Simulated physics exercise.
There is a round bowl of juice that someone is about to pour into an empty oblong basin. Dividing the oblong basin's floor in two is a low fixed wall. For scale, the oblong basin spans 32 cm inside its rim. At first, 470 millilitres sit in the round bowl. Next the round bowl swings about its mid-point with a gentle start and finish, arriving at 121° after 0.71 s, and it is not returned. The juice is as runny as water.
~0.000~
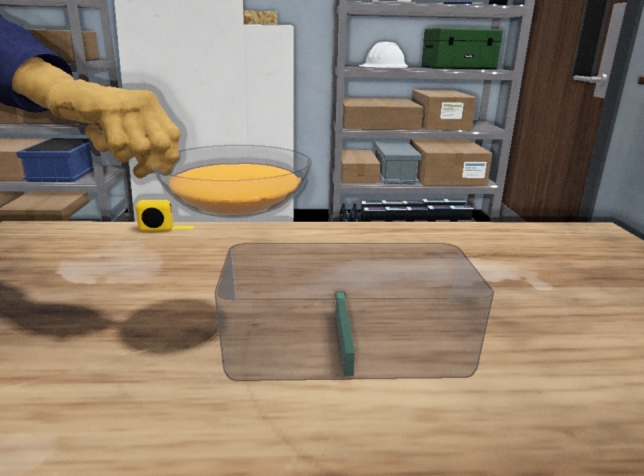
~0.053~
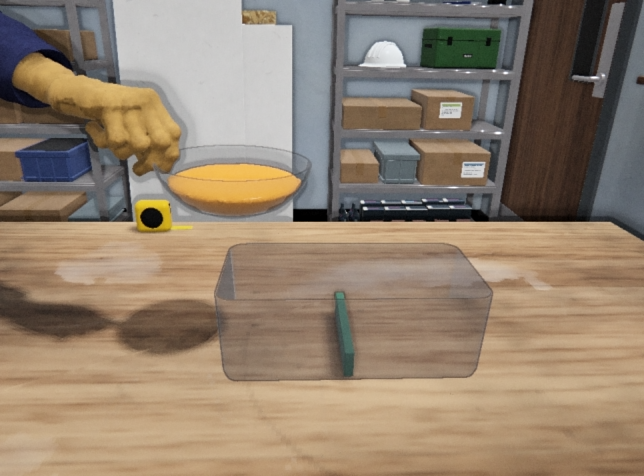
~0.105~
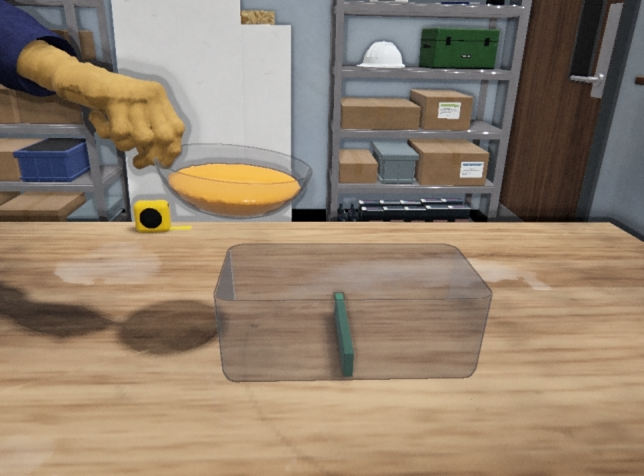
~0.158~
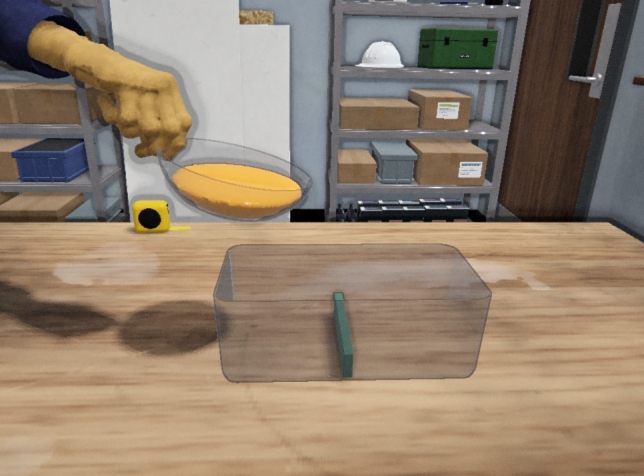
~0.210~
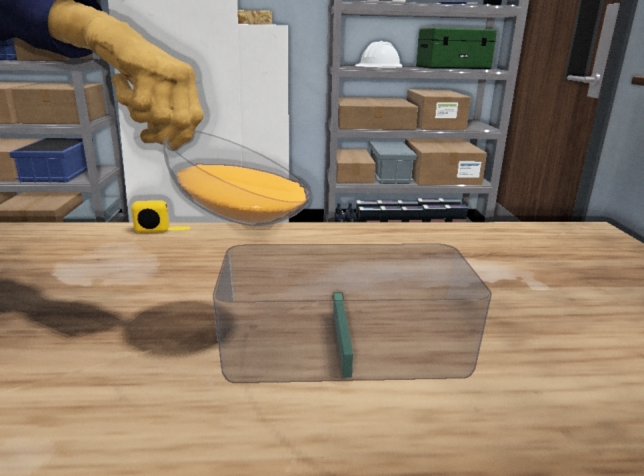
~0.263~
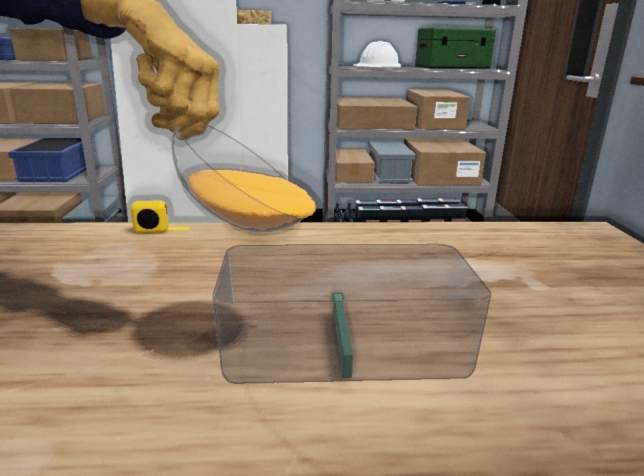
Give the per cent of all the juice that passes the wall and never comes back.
I would say 31 percent.
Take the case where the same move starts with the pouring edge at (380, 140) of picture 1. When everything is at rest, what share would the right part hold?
Result then: Approx. 80 %.
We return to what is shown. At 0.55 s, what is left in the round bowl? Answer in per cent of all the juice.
0 %.
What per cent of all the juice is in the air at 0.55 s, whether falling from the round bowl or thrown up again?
Close to 0 per cent, I'd say.
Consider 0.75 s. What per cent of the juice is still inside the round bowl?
Close to 0 percent of the whole amount.
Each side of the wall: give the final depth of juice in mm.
On the left it stands about 14 mm, on the right about 6 mm.
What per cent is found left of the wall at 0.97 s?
66 %.
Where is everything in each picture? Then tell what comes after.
Tilt 0°; pouring edge (311, 163); surface from (170, 178) to (302, 179); the oblong basin's rim runs from (224, 270) to (474, 269); the wall's top is at (344, 320), in the first picture.
Tilt 2°; pouring edge (311, 165); surface from (169, 177) to (301, 180), in the second picture.
Tilt 6°; pouring edge (311, 172); surface from (170, 175) to (301, 184), in the third picture.
Tilt 14°; pouring edge (312, 183); surface from (173, 172) to (303, 188), in the fourth picture.
Tilt 24°; pouring edge (310, 196); surface from (179, 172) to (301, 192), in the fifth picture.
Tilt 37°; pouring edge (306, 211); surface from (190, 175) to (294, 195); 6 per cent is over the edge, in the sixth picture.
After 0.55 s the tilt is 106° and 0 per cent is still to pour, 69 is left of the wall and 31 right of it.
After 0.75 s the tilt is 121° and 0 per cent is still to pour, 64 is left of the wall and 30 right of it.
After 0.97 s the tilt is 121° and 0 per cent is still to pour, 66 is left of the wall and 31 right of it.
After 1.21 s the tilt is 121° and 0 per cent is still to pour, 66 is left of the wall and 31 right of it.
In the end 66 per cent lies left of the wall, 31 right of it and 3 outside.
